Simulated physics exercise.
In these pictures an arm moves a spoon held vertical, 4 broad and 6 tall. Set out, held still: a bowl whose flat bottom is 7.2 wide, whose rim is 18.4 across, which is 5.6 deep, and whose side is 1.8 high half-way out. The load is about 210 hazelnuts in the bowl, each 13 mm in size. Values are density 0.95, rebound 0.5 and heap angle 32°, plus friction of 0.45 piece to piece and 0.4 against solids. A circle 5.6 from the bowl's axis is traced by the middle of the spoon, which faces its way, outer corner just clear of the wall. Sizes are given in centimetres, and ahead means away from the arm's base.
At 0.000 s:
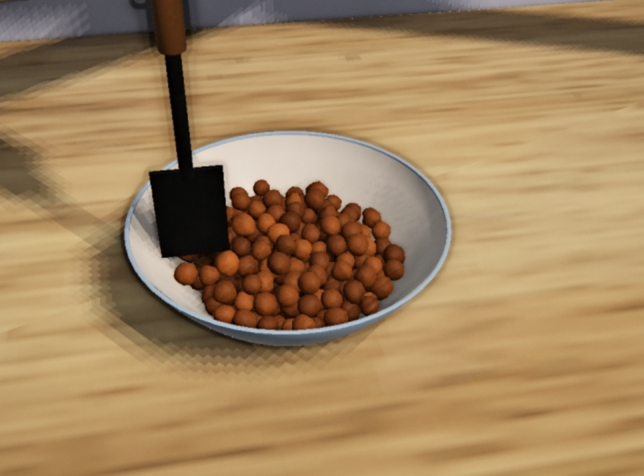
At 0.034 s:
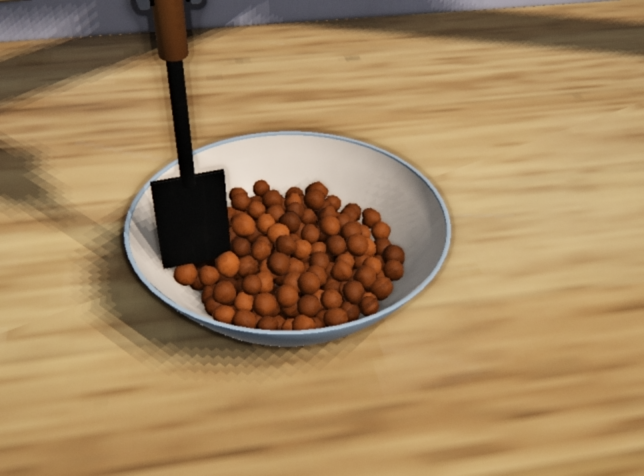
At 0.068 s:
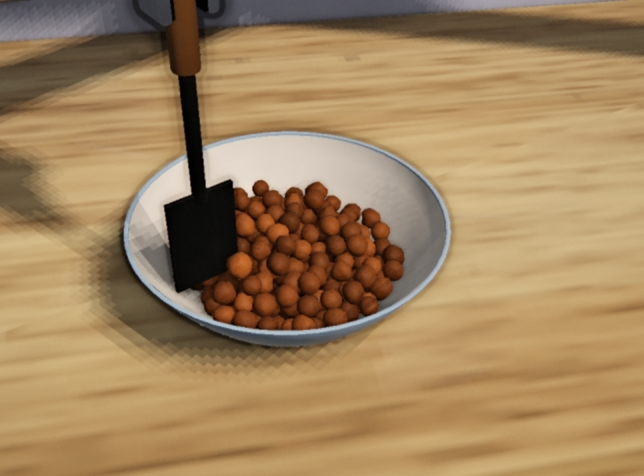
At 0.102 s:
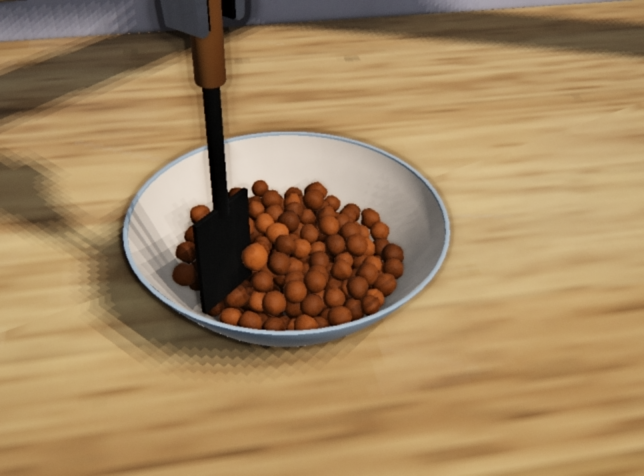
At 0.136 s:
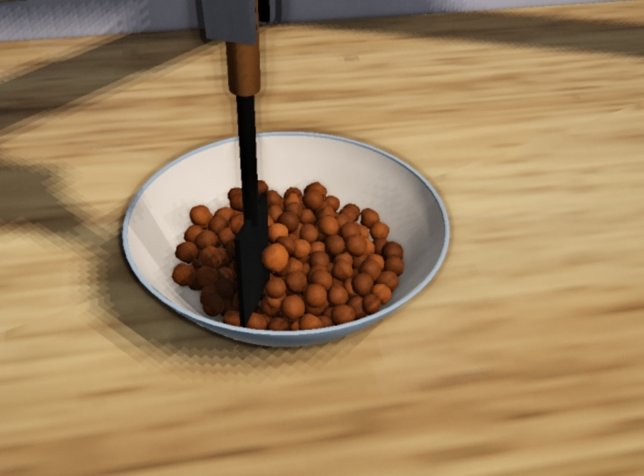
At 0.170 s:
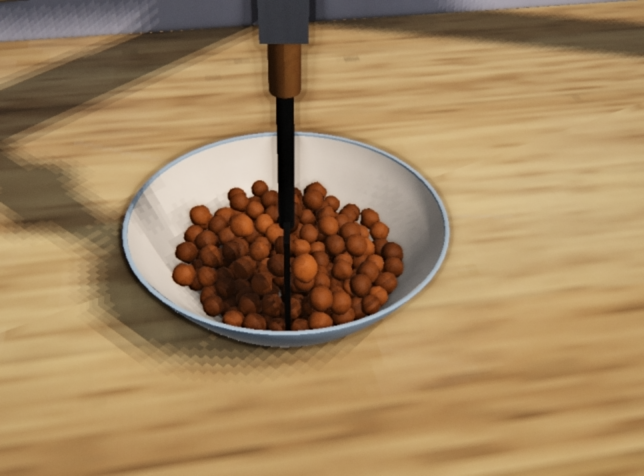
A pale wooden tabletop with streaky grain is seen from above at an angle, with soft shadows across its left side. A white bowl with a thin blue-grey rim sits near the middle, holding reddish-brown hazelnuts, and a flat black spoon with a brown handle stands upright at its left. Held by a grey arm, the spoon sweeps rightward and nearer through the nuts, turning edge-on, while the camera stays still.
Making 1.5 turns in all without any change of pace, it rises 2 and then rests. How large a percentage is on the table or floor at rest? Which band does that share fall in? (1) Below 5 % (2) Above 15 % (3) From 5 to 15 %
Below 5 % (1).
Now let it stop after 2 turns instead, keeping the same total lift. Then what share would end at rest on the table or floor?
I'd expect around 5 per cent.
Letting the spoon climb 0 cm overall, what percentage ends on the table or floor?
Estimate: Close to 10 %.
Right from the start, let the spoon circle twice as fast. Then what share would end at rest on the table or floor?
I'd say close to 10 %.
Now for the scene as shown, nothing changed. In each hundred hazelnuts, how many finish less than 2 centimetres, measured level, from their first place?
Something close to 90 percent, I'd say.
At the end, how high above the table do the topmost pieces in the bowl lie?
I'd guess close to 5.0 centimetres.
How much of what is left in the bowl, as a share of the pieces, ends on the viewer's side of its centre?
Estimate: Some 45 %.
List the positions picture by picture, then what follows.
The first picture shows spoon neck at (183, 146), 0° round; upper third of the load around (286, 245), from x 185 to 395, top at y 190; 212 in the bowl.
The second picture shows spoon neck at (185, 153), 8° round; upper third of the load around (286, 245), from x 185 to 395, top at y 190.
The third picture shows spoon neck at (196, 169), 26° round; upper third of the load around (286, 246), from x 185 to 395, top at y 190.
The fourth picture shows spoon neck at (219, 182), 44° round; upper third of the load around (287, 247), from x 185 to 395, top at y 190.
The fifth picture shows spoon neck at (250, 191), 63° round; upper third of the load around (291, 248), from x 185 to 395, top at y 190.
The sixth picture shows spoon neck at (286, 193), 81° round; upper third of the load around (296, 246), from x 185 to 395, top at y 190; 212 in the bowl.
After 0.50 s, 260° round, highest piece 6 above the table; 210 in the bowl, 2 on the table or floor.
After 0.83 s, 80° round, highest piece 5 above the table; 210 in the bowl, 2 on the table or floor.
After 1.20 s, 180° round, highest piece 5 above the table; 210 in the bowl, 2 on the table or floor.
After 1.90 s, 180° round, highest piece 5 above the table; 210 in the bowl, 2 on the table or floor.
At rest, 210 in the bowl, 2 on the table or floor. That is 1 % on the table or floor.
